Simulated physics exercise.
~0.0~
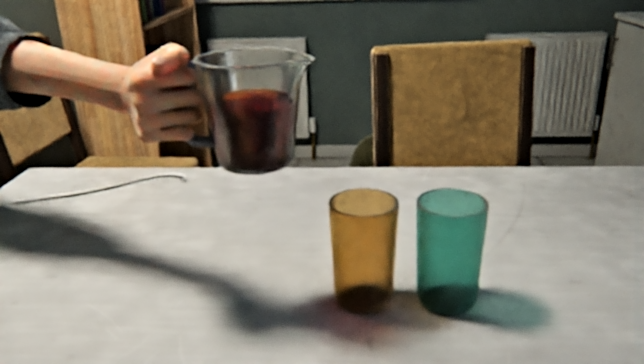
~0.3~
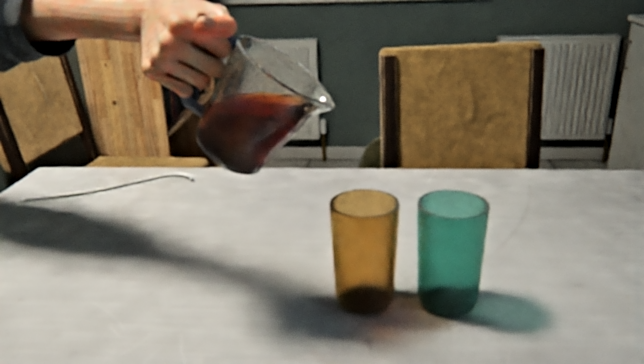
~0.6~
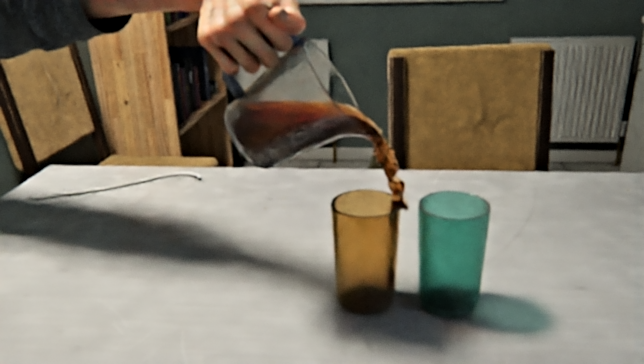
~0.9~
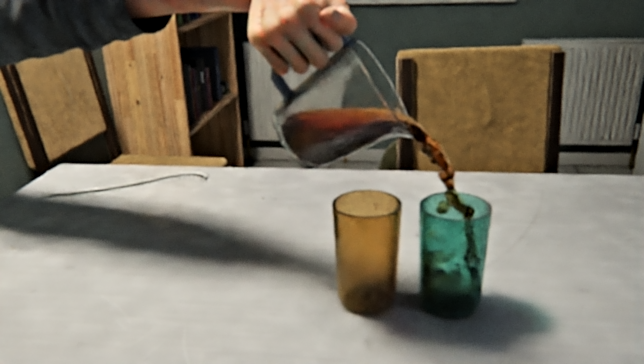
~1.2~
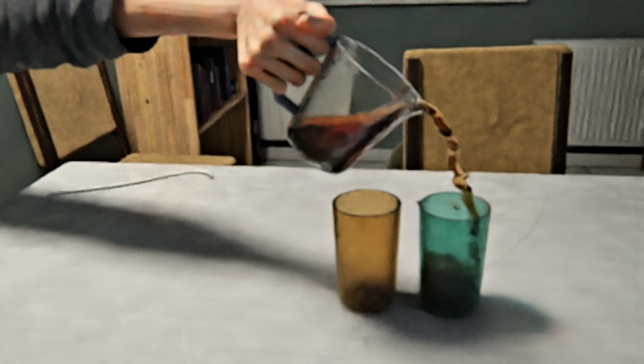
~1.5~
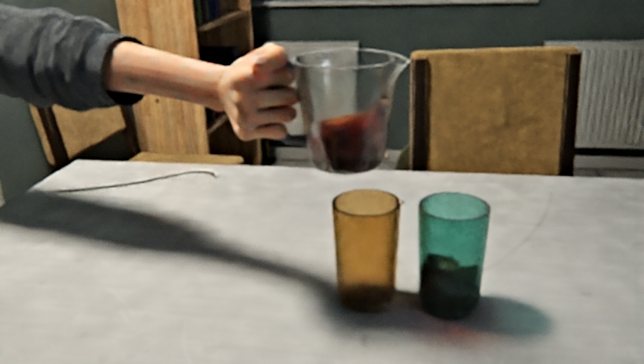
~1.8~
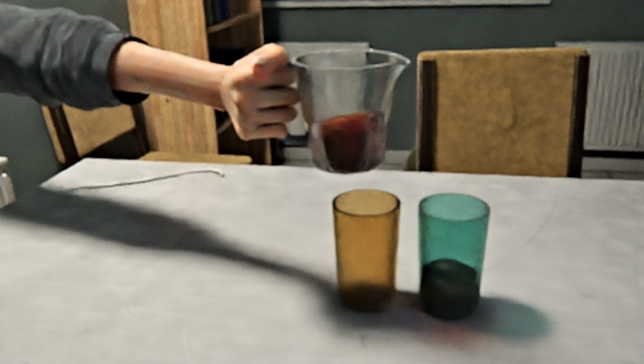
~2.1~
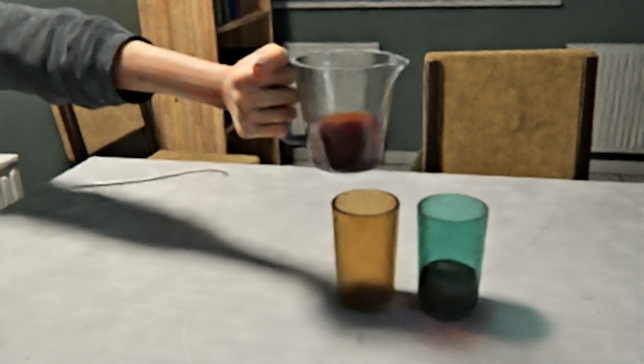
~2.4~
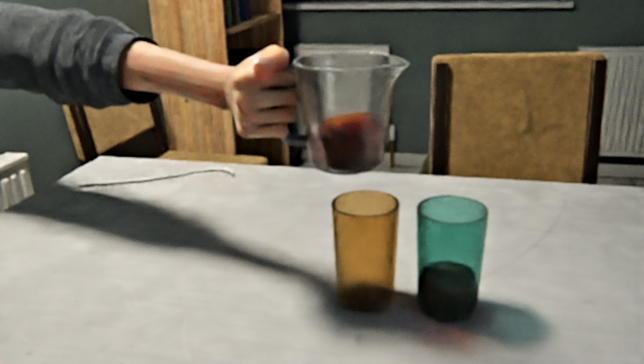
A hand tilts a glass jug, pours brown liquid into the green tumbler, then rights it.
